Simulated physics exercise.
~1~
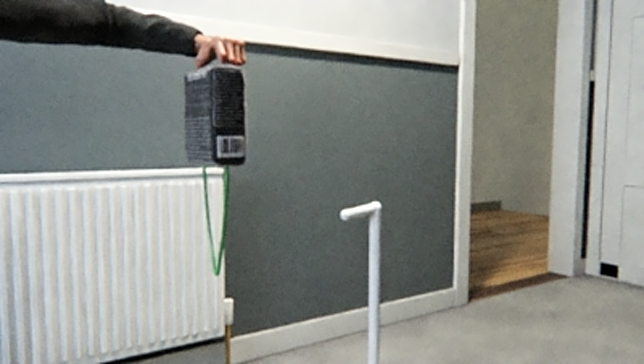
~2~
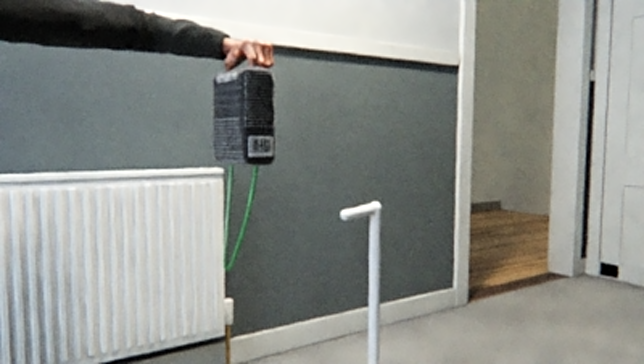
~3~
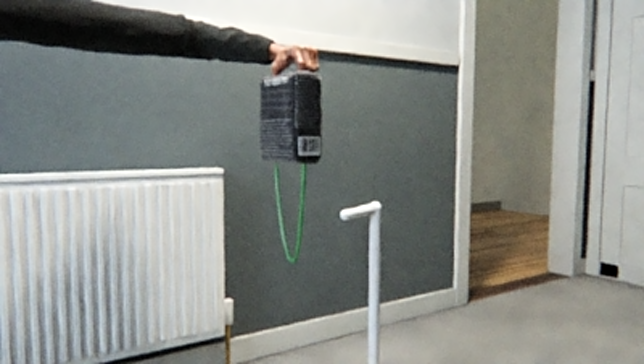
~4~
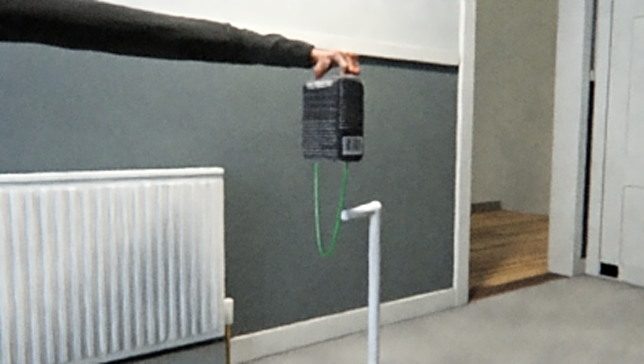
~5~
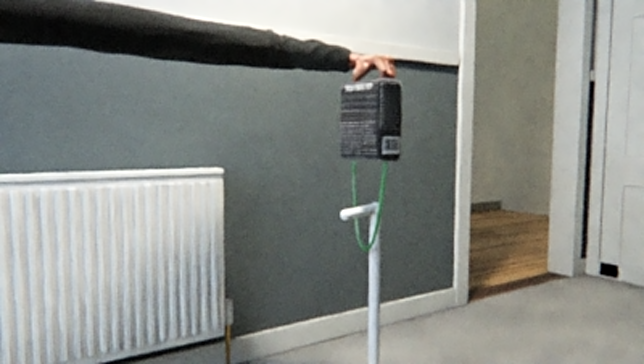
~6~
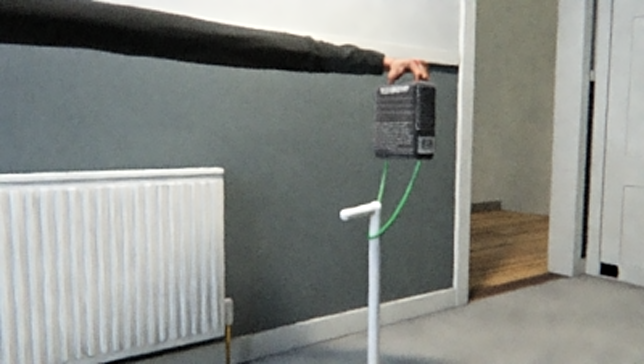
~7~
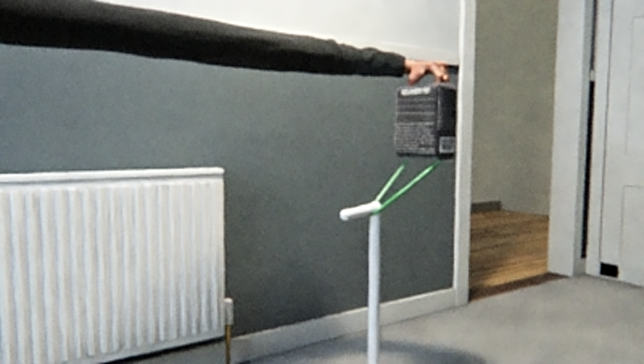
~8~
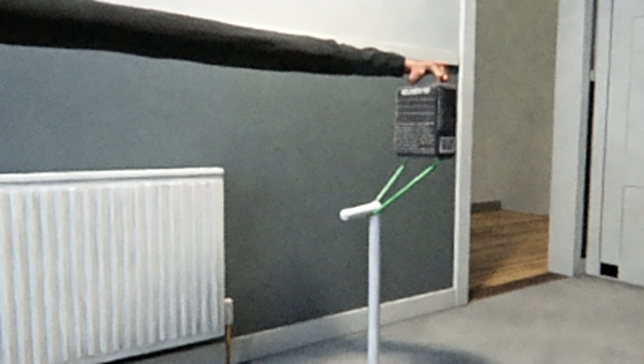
Black bag carried right by an outstretched hand over a white post, its hanging green loop catching and pulling tight around it.
